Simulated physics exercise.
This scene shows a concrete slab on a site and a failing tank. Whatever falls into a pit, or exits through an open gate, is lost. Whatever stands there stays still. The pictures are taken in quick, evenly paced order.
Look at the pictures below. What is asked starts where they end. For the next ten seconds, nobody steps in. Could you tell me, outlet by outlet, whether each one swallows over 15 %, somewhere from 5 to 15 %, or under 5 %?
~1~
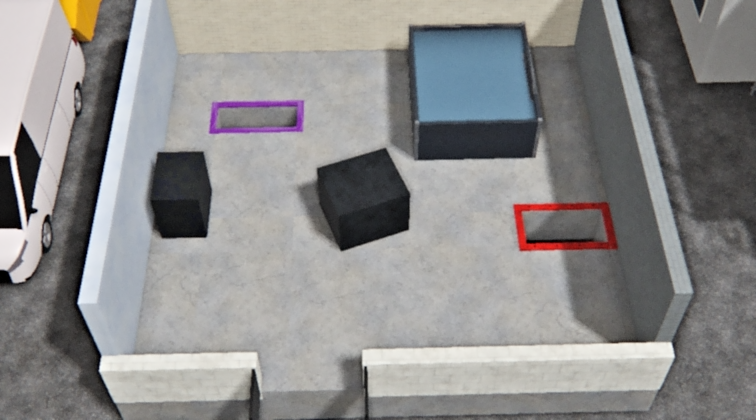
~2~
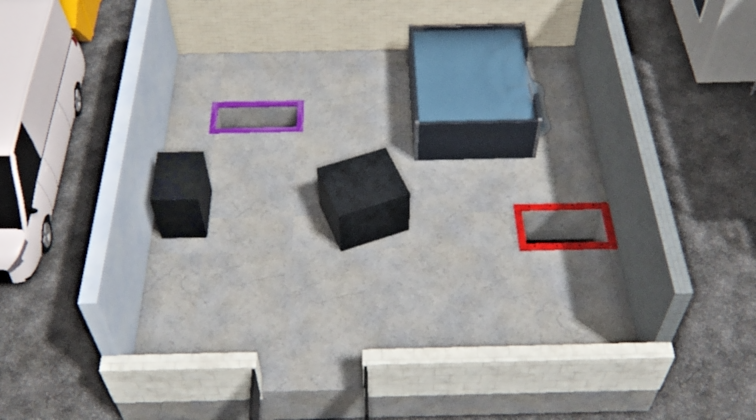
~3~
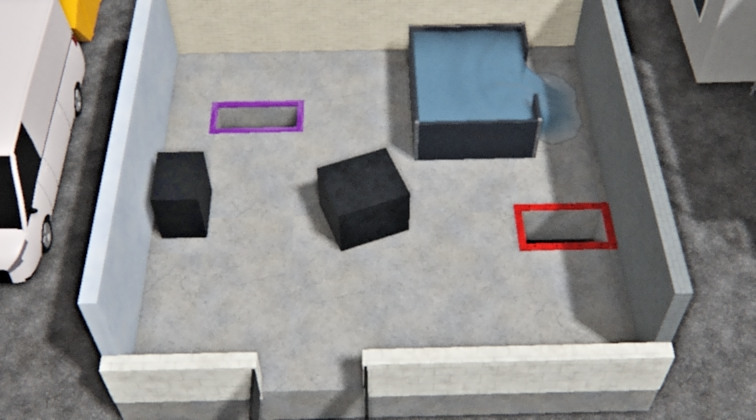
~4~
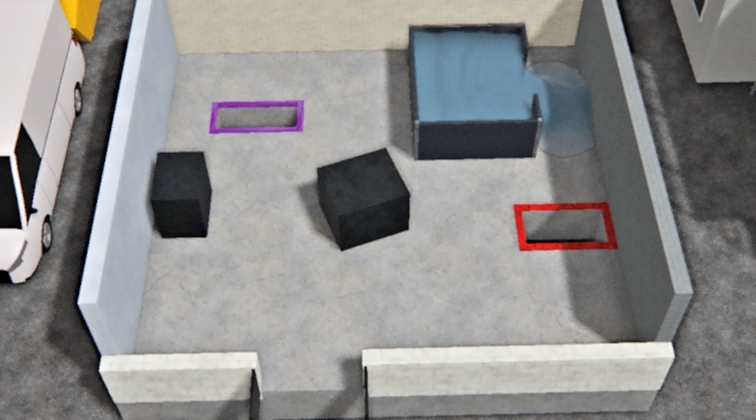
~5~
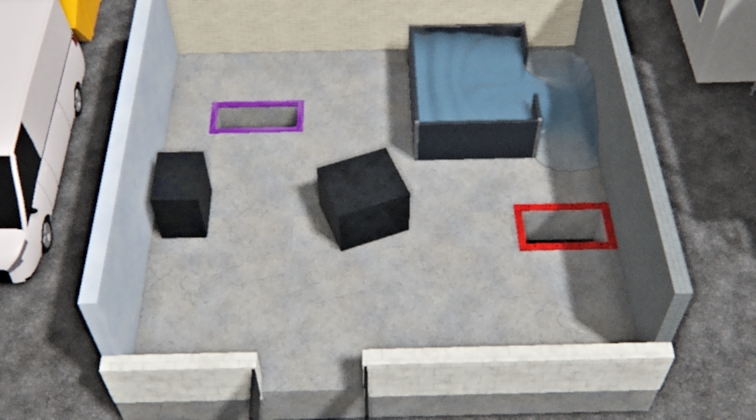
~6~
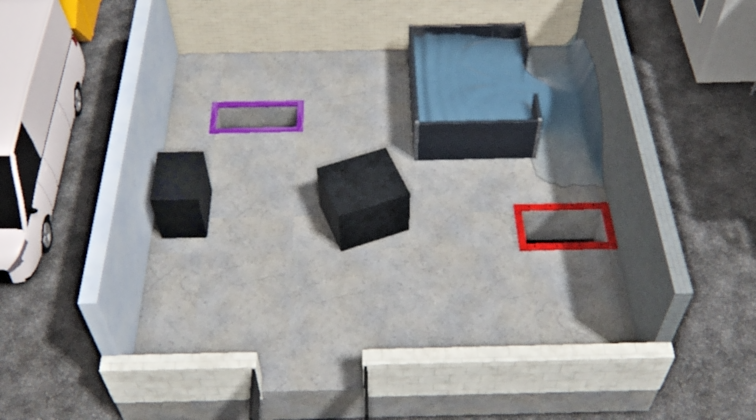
At the end, the gate is a minor outlet here - below five per cent. The purple pit is a middling outlet here - five to fifteen per cent. The red pit is a major outlet here - beyond fifteen per cent.
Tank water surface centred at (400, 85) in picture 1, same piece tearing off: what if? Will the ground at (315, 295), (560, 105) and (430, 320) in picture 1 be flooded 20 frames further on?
Checking the three spots, I get high and dry, swamped, high and dry.
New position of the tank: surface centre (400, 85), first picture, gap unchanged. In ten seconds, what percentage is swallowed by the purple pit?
The purple pit takes 2 per cent.
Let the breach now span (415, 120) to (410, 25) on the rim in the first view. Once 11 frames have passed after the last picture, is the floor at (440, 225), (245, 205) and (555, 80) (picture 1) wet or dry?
Unsoaked, then soaked, then unsoaked.
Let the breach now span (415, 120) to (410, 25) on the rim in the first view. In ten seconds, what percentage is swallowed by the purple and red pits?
Purple: 40 percent; red: 0 percent.
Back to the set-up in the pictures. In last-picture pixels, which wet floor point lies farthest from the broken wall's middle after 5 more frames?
Close to (622, 277), I think.
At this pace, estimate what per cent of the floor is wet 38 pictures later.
Roughly 55 %.
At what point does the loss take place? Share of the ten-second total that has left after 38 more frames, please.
Estimate: Some 70 %.
A moment on, water covers 10 % of the floor; the gate 0 %, the purple pit 0 %, the red pit 2 %.
Next, water covers 20 % of the floor; the gate 0 %, the purple pit 0 %, the red pit 8 %.
Then, water covers 35 % of the floor; the gate 0 %, the purple pit 1 %, the red pit 17 %.
Later, water covers 55 % of the floor; the gate 0 %, the purple pit 4 %, the red pit 29 %.
In the end, water covers 80 % of the floor; the gate 1 %, the purple pit 8 %, the red pit 37 %.
